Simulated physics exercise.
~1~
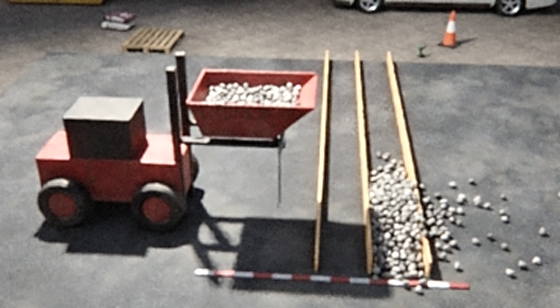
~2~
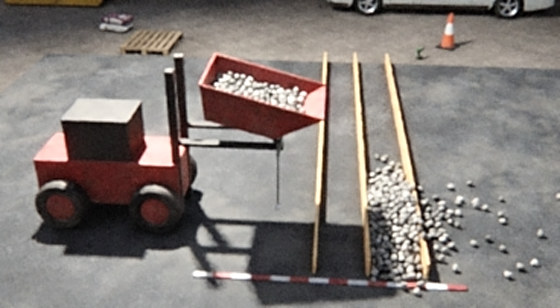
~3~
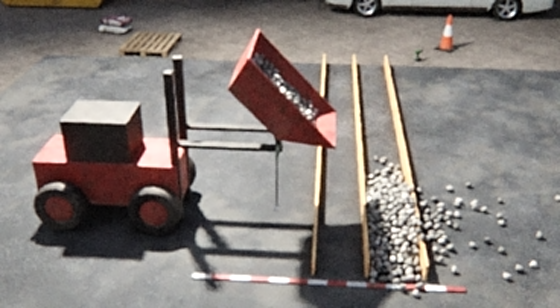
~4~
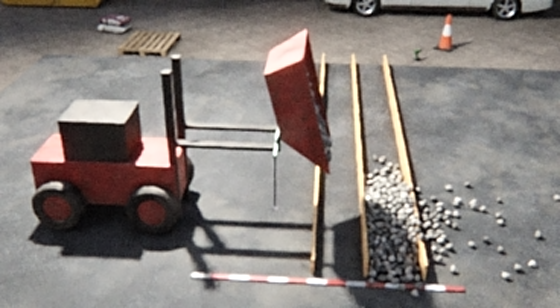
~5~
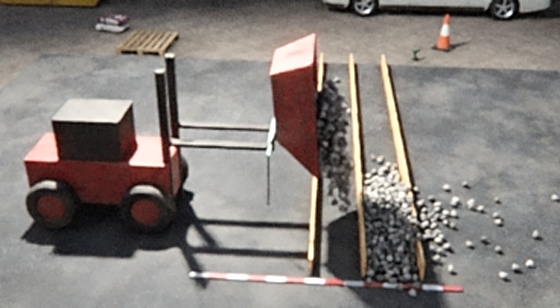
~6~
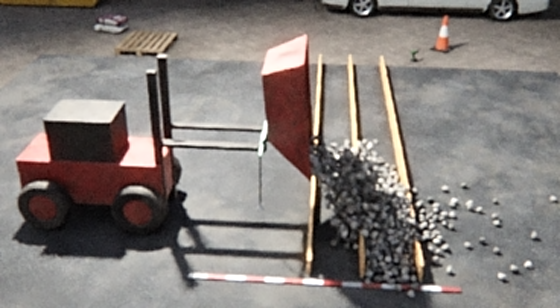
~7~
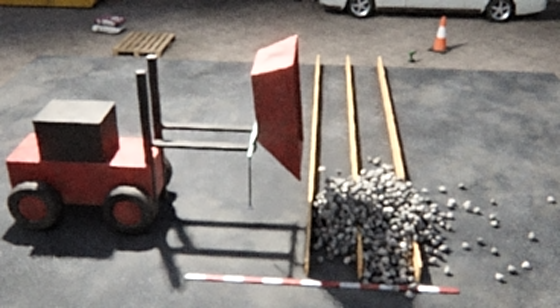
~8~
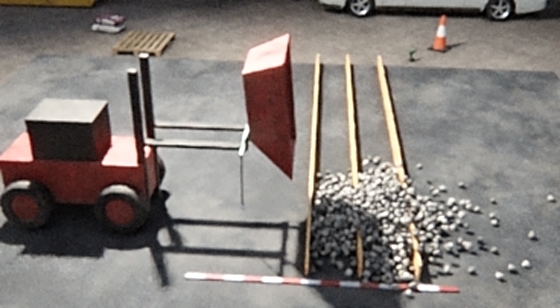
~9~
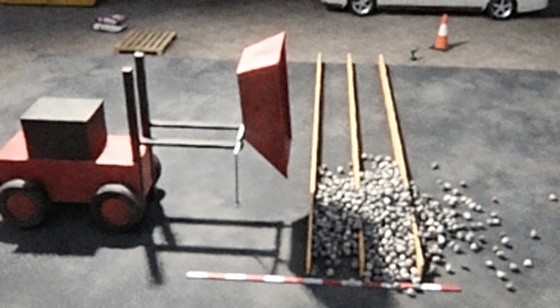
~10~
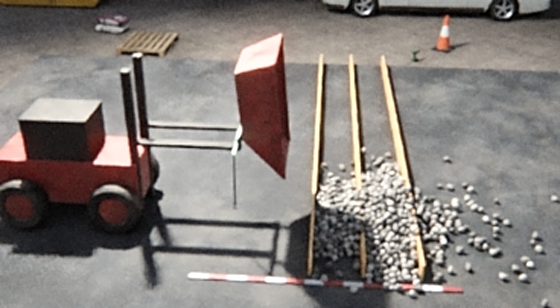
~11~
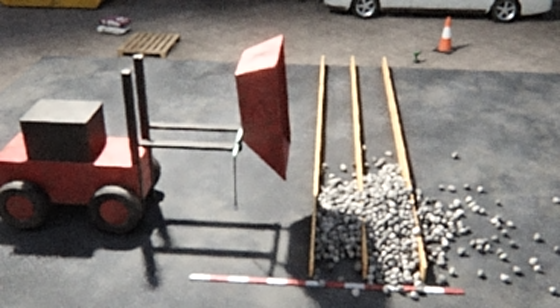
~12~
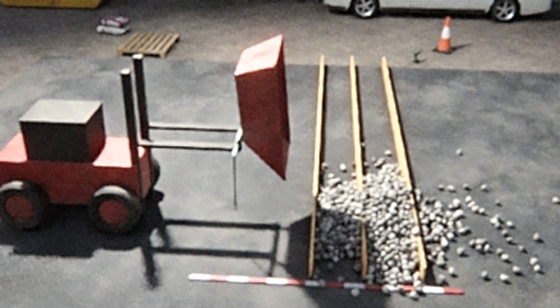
A red forklift with a tipping skip full of grey stones stands at the left of a dark paved yard, seen from above by a slightly swaying camera. Three wooden boards form two bays to its right, with loose stones already in the far bay and scattered beyond; a striped staff, pallet, orange cone and pale car are also visible. The skip tilts steeply rightward, and its stones pour into the near bay. As the machine backs left, they spread into the far bay and past the last board. Finally the emptied skip hangs still above a broad heap.
